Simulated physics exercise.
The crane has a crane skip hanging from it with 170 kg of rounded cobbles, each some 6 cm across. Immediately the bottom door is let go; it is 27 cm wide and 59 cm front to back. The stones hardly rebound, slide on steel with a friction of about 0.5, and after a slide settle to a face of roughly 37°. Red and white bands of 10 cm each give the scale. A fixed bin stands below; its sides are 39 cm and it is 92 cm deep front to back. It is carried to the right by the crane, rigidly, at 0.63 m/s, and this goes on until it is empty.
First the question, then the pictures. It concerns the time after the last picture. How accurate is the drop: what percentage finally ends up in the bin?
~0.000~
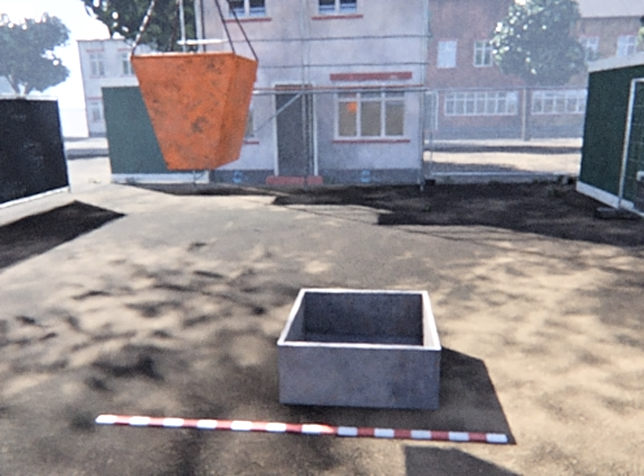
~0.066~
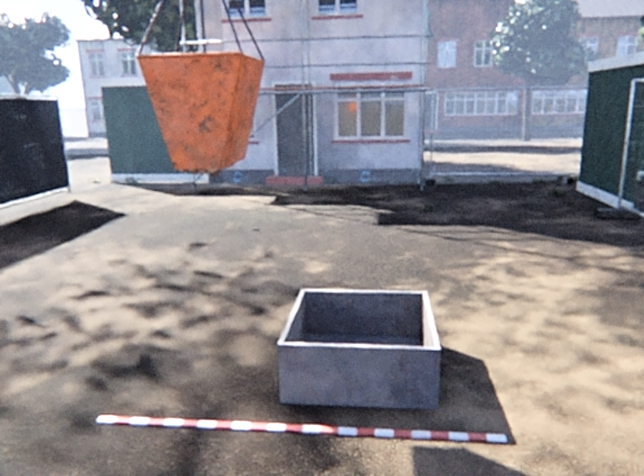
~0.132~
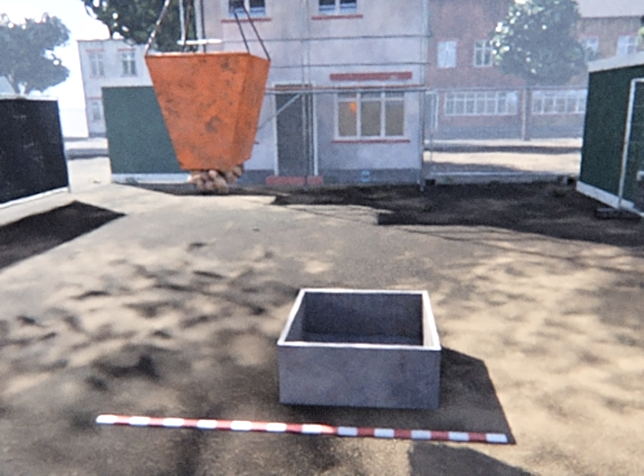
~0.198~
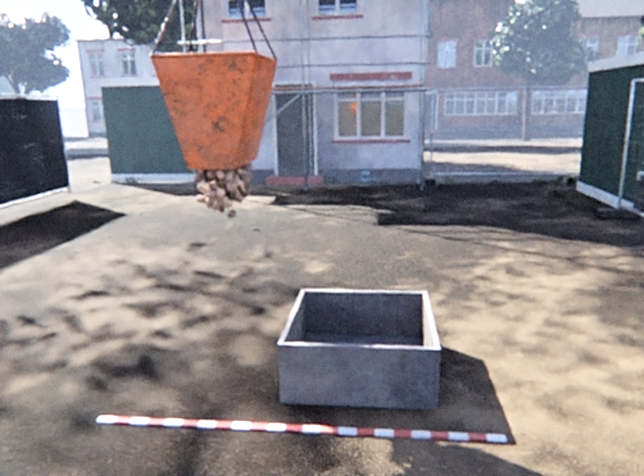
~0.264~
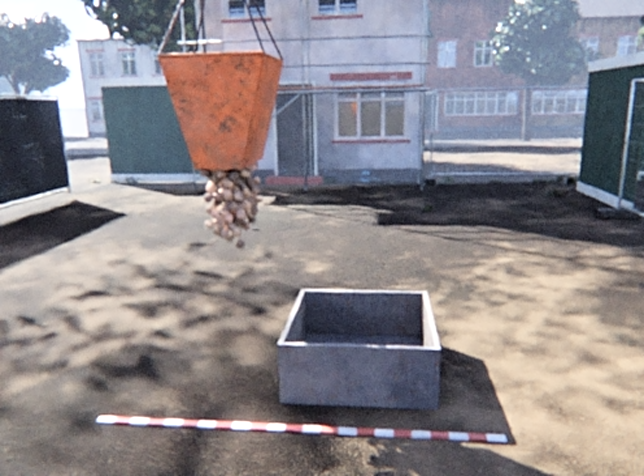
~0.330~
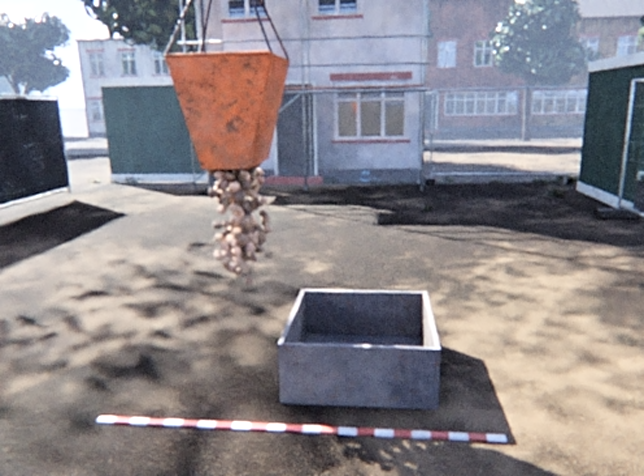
35 %.
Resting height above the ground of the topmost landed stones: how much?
Looks like they stop near 20 cm off the ground.
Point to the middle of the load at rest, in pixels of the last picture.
About (277, 355).
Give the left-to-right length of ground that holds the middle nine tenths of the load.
I'd say close to 150 cm, left to right.
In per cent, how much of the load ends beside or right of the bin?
0 in a hundred, roughly.
After 0.7 s, 9 % in the crane skip, 89 % falling or lying left of the bin, 2 % falling or lying in the bin; the stones farthest right are at (307, 319).
After 1.1 s, 0 % in the crane skip, 65 % falling or lying left of the bin, 35 % falling or lying in the bin; the stones farthest right are at (394, 363).
After 1.7 s, 0 % in the crane skip, 65 % falling or lying left of the bin, 35 % falling or lying in the bin; the stones farthest right are at (423, 358).
After 2.6 s, 0 % in the crane skip, 65 % falling or lying left of the bin, 35 % falling or lying in the bin; the stones farthest right are at (423, 358).
After 4.5 s, 0 % in the crane skip, 65 % left of the bin, 35 % in the bin; the stones farthest right are at (423, 358).
